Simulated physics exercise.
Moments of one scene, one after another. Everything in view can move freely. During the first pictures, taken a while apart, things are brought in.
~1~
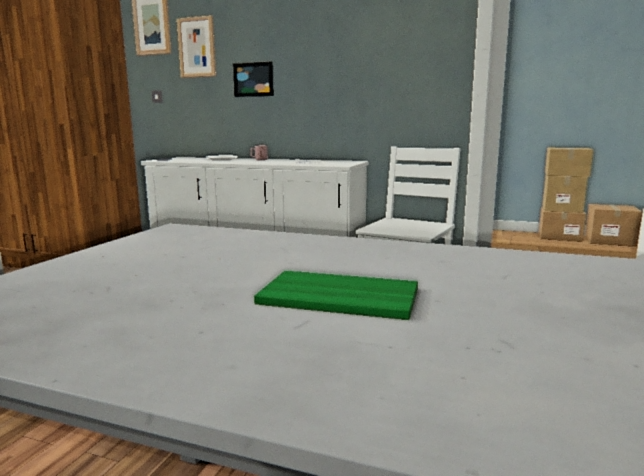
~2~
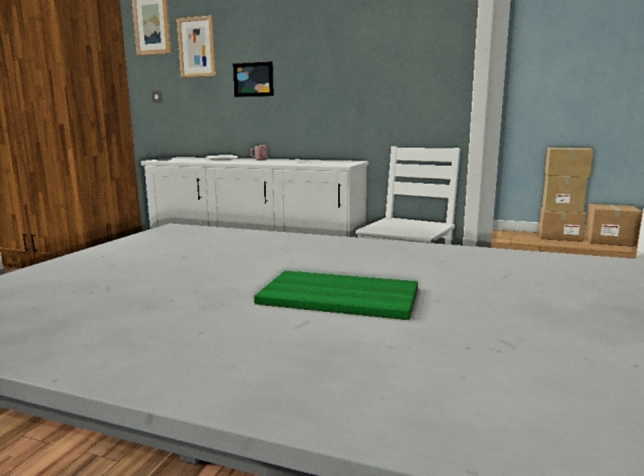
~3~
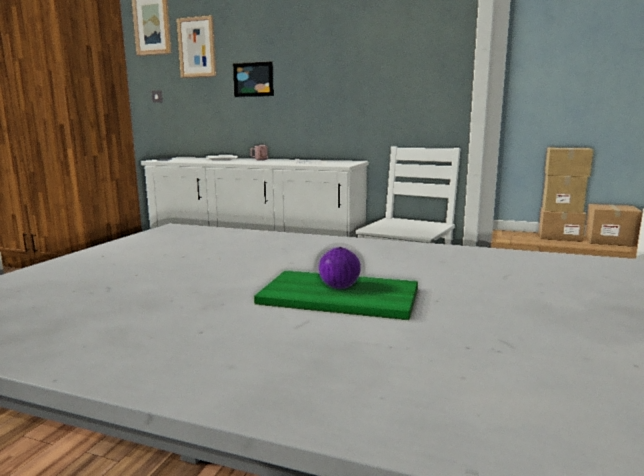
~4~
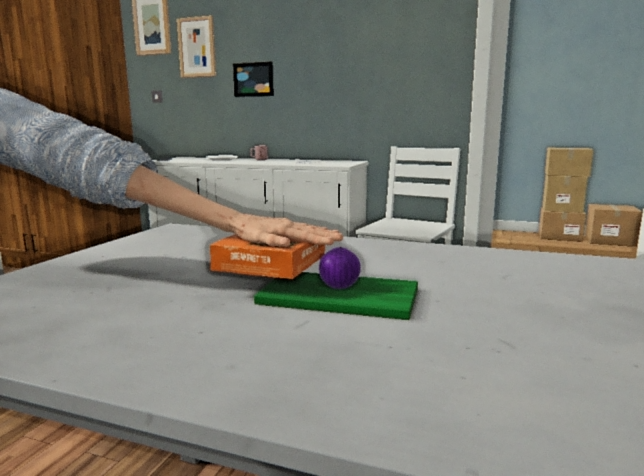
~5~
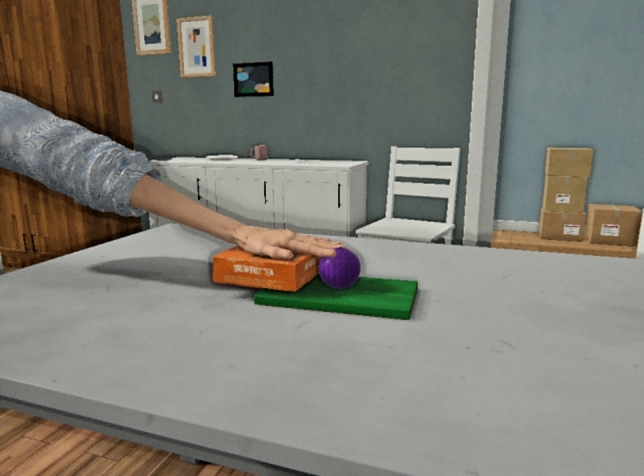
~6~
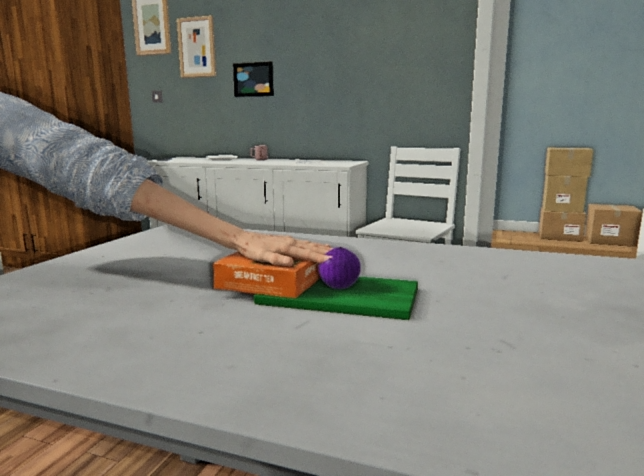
To begin with, a flat green board lies alone on a grey table, and then a purple ball appears on top of it. Next, a hand reaching in from the left lowers an orange packet a short way beside the ball, setting it down at the board's left end and keeping hold of it.
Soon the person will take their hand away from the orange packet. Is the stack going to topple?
No: My guess: It stays upright.
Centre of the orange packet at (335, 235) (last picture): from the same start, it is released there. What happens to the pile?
Result: Pile toppled.
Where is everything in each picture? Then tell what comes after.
In the first frame, the last thing is not in view yet; green board (339, 292).
In the second frame, the last thing is not in view yet; green board (339, 292).
In the third frame, the last thing is not in view yet; green board (339, 292).
The fourth frame shows still above its spot; orange packet (270, 251); green board (339, 292).
The fifth frame shows still above its spot; orange packet (273, 262); green board (339, 292).
The sixth frame shows set down, still held; orange packet (273, 268); green board (339, 292).
Then, 0.90 s past the last view, nothing moves.
Then, 2.00 s past the last view, orange packet resting near (273, 268).
Finally, all 3 still in place. Final places as the last picture's camera would see them, orange packet near (273, 268). The pile keeps its balance.
